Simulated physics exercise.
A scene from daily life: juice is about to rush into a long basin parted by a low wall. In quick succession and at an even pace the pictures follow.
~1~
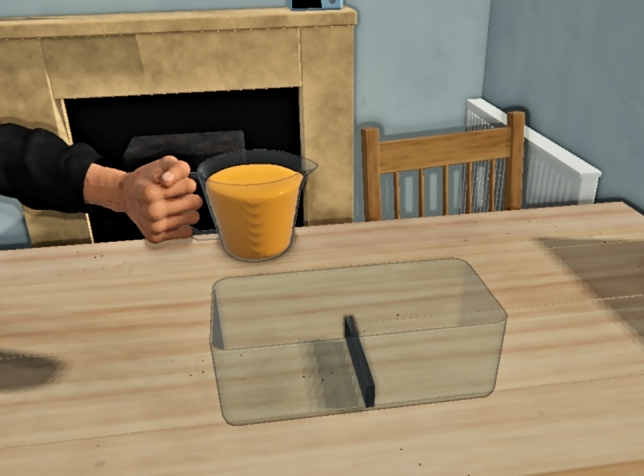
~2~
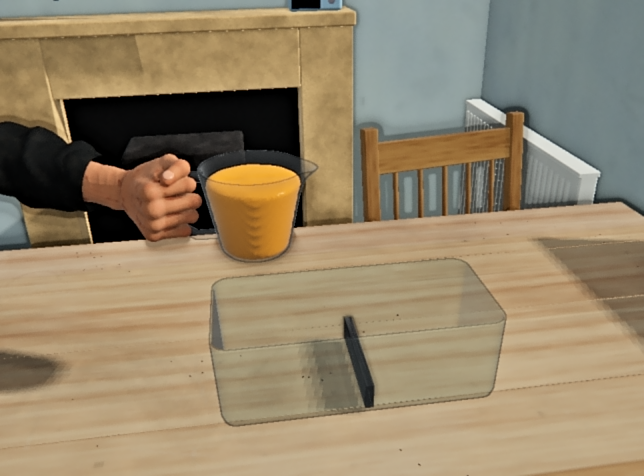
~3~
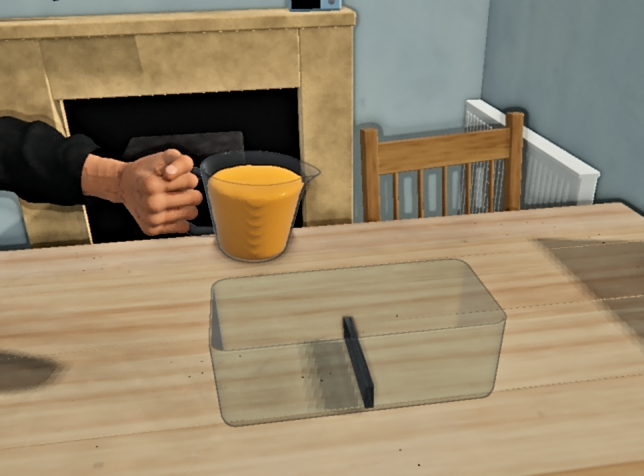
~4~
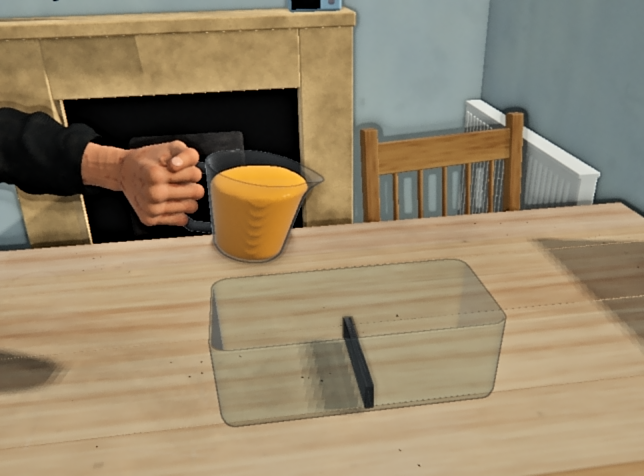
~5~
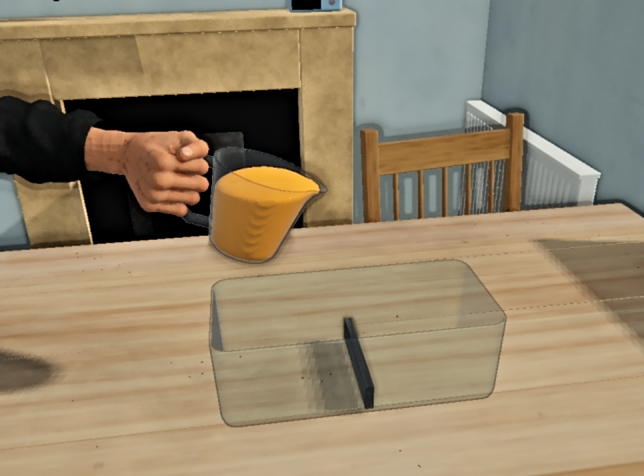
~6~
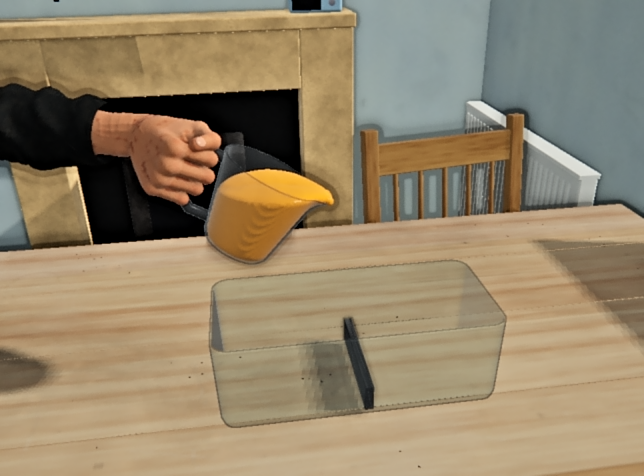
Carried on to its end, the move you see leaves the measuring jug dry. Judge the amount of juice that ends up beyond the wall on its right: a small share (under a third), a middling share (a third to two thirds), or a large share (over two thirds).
A middling share.
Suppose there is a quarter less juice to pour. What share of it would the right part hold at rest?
Roughly 40 in a hundred.
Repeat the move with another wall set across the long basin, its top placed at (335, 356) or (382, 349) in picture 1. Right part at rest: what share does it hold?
Around 85 percent in try one and around 20 percent in try two.
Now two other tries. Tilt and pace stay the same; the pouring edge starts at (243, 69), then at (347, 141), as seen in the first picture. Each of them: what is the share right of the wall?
The first gives 10 %, the second 90 %.
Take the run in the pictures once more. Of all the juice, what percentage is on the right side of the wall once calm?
About 55 per cent.
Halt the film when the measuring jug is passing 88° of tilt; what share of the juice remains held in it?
It still holds around 45 per cent there.
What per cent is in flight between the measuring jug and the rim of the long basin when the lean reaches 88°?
It comes to around 25 per cent.
A moment on, the measuring jug is tipped on its side and 43 per cent is still to pour, 3 is left of the wall and 27 right of it.
Next, the measuring jug is tipped right over and 5 per cent is still to pour, 33 is left of the wall and 54 right of it.
Then the measuring jug is tipped right over and 0 per cent is still to pour, 44 is left of the wall and 55 right of it.
Later the measuring jug is tipped right over and 0 per cent is still to pour, 44 is left of the wall and 56 right of it.
Finally, 44 per cent lies left of the wall, 56 right of it and 1 outside.
